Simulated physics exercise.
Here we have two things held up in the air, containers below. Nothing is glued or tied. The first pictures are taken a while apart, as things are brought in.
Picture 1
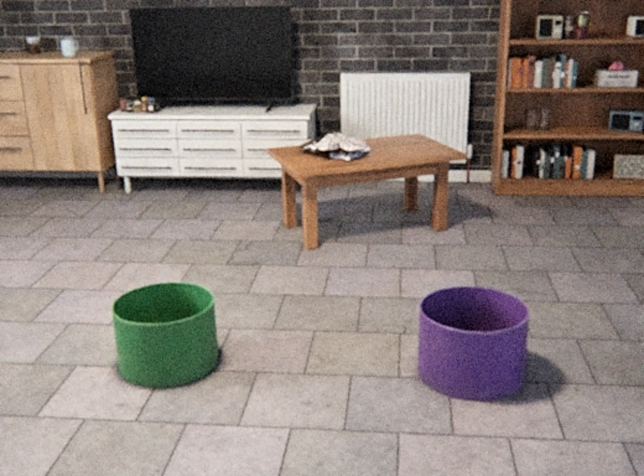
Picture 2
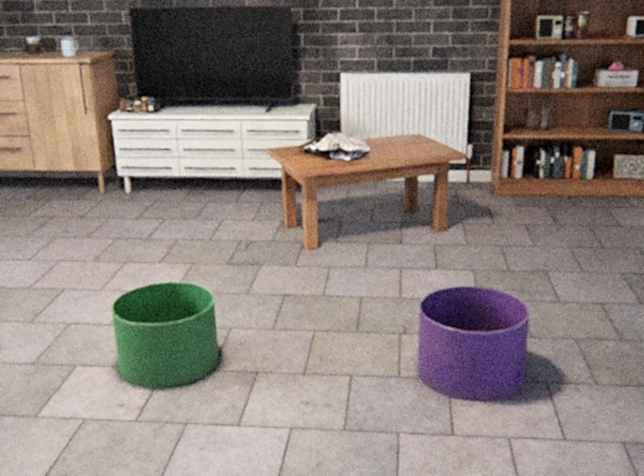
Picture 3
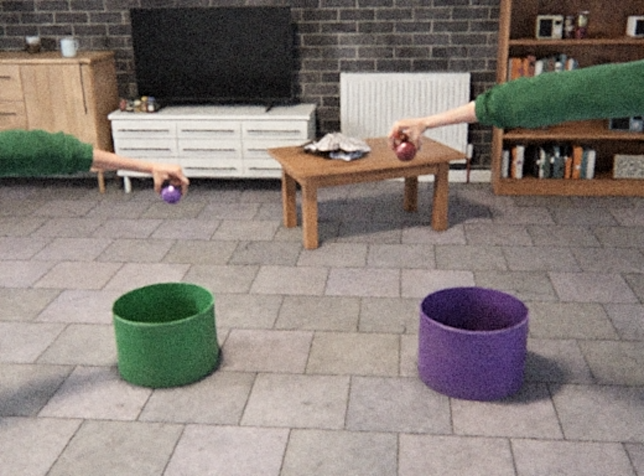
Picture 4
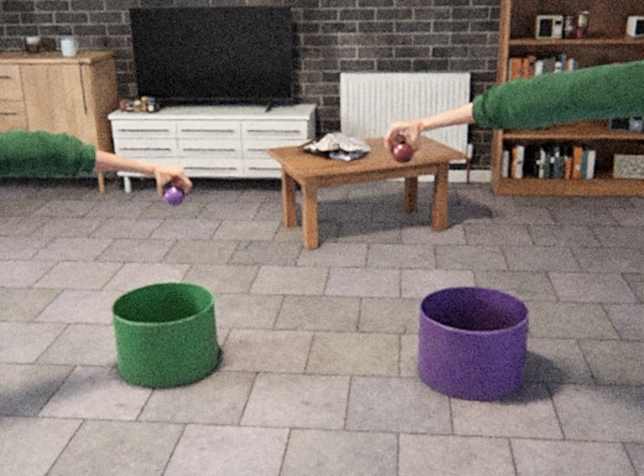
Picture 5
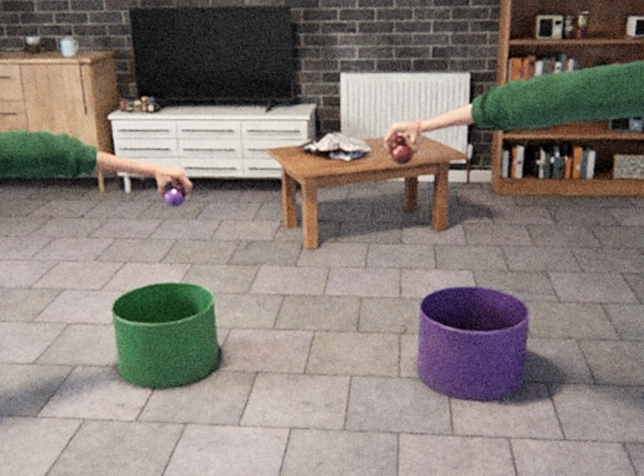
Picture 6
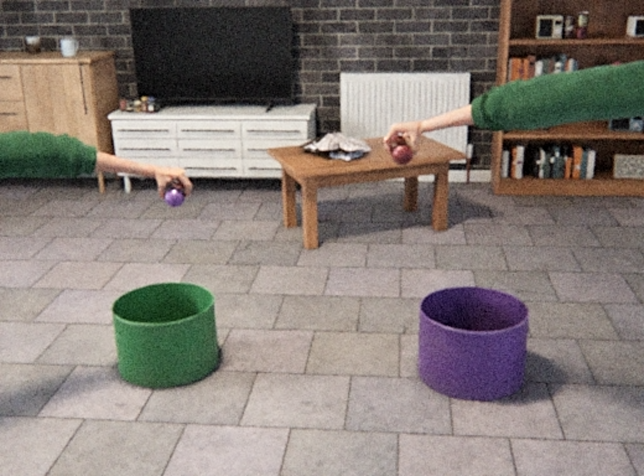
Two green-sleeved arms reached in from either side above a green bucket and a purple bucket on the tiled floor, one holding a purple onion, the other a red apple, then stayed almost still.
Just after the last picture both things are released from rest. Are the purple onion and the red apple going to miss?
Here the purple onion lands inside and the red apple misses.
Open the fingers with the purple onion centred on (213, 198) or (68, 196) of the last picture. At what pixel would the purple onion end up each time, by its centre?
Near (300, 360) and (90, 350).
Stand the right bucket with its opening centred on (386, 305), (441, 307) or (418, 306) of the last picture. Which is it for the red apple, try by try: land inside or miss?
In turn it goes in; drops into the container; lands inside.
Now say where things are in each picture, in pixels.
The first frame shows right bucket (472, 341).
The second frame shows left bucket (166, 333).
The third frame shows still on the way; purple onion (171, 195); right bucket (472, 341).
The fourth frame shows still on the way; red apple (403, 153); left bucket (166, 333).
The fifth frame shows still on the way; purple onion (175, 197); right bucket (472, 341).
The sixth frame shows in place, still held; purple onion (175, 198); red apple (402, 154); left bucket (166, 333).
Then, 0.30 s after the last picture, purple onion falling near (183, 290); red apple falling near (401, 253).
At rest, the purple onion is caught, near (188, 353); the red apple falls beside it, near (399, 362).
